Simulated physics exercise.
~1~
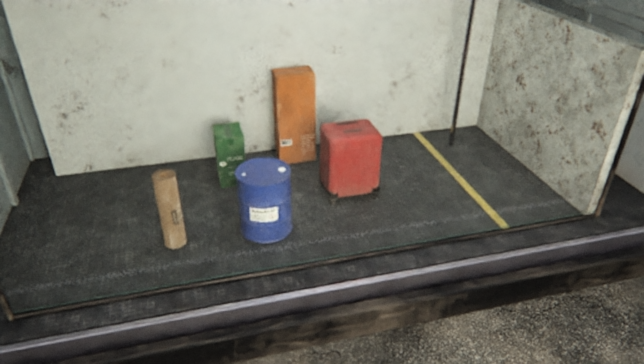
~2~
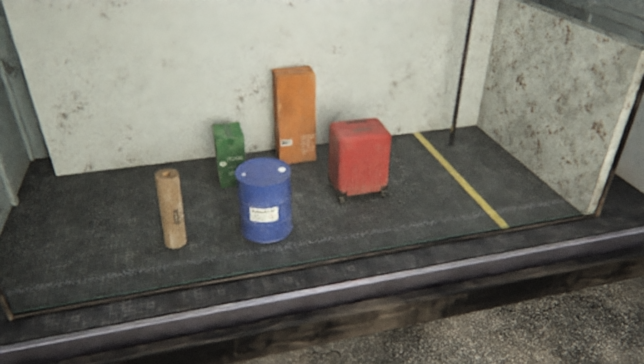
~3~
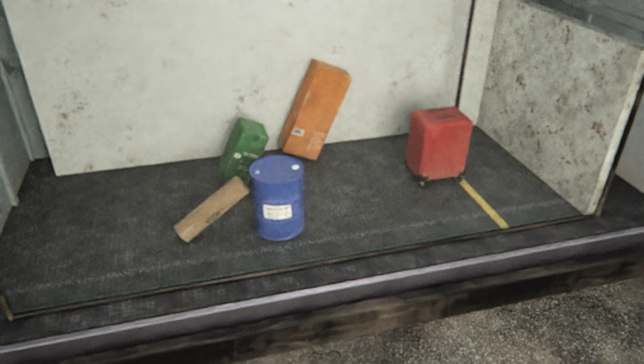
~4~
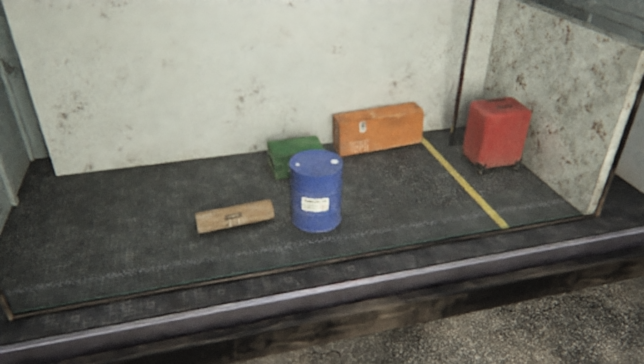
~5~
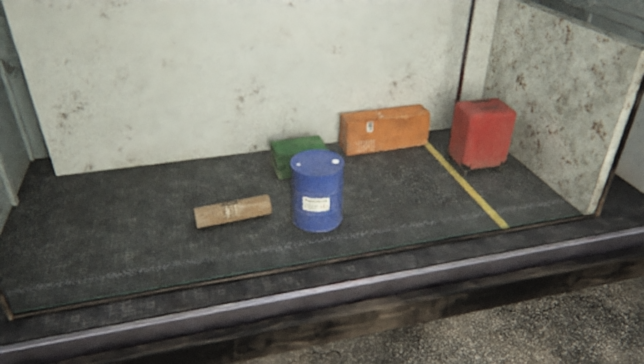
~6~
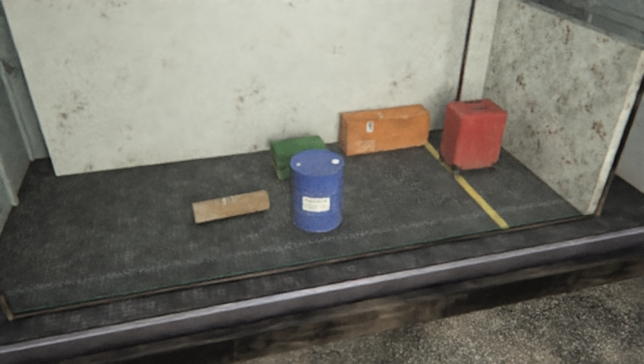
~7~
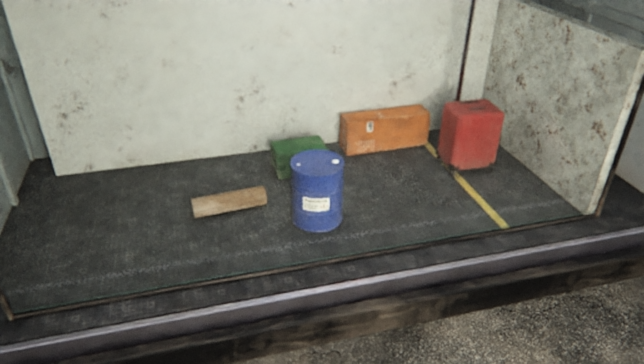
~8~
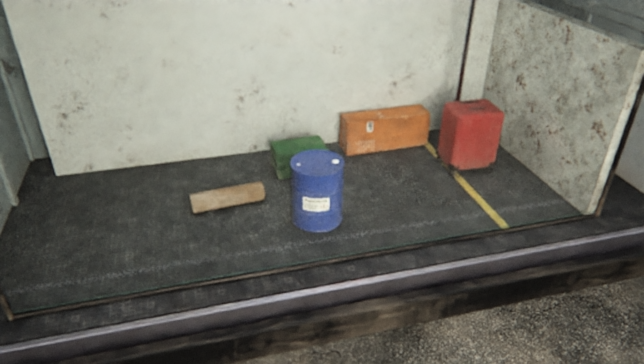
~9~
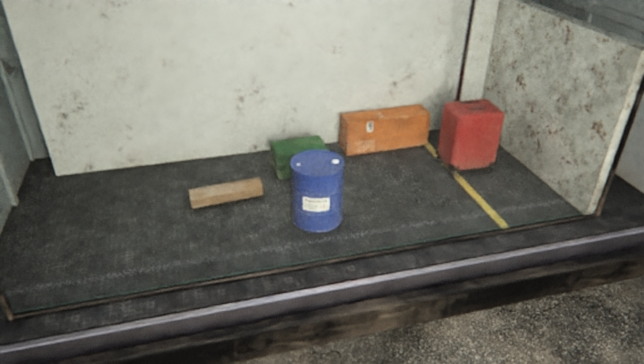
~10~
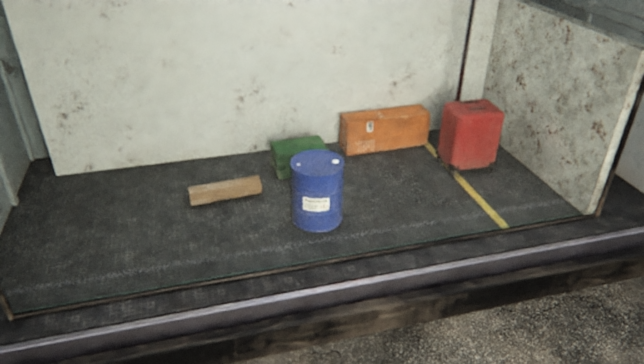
The clip opens on a cargo bay where a red wheeled case, a blue drum, a tall orange box, a brown roll and a green pack all stand upright, left of a yellow line. The red case rolls right first, then the orange box, green pack and brown roll tip rightward while the drum slides a little. The three toppled items land on their sides, and the case crosses the line toward the right wall. It then drifts slightly back left, and the roll creeps backward. Finally everything rests, with only the red case across the line.
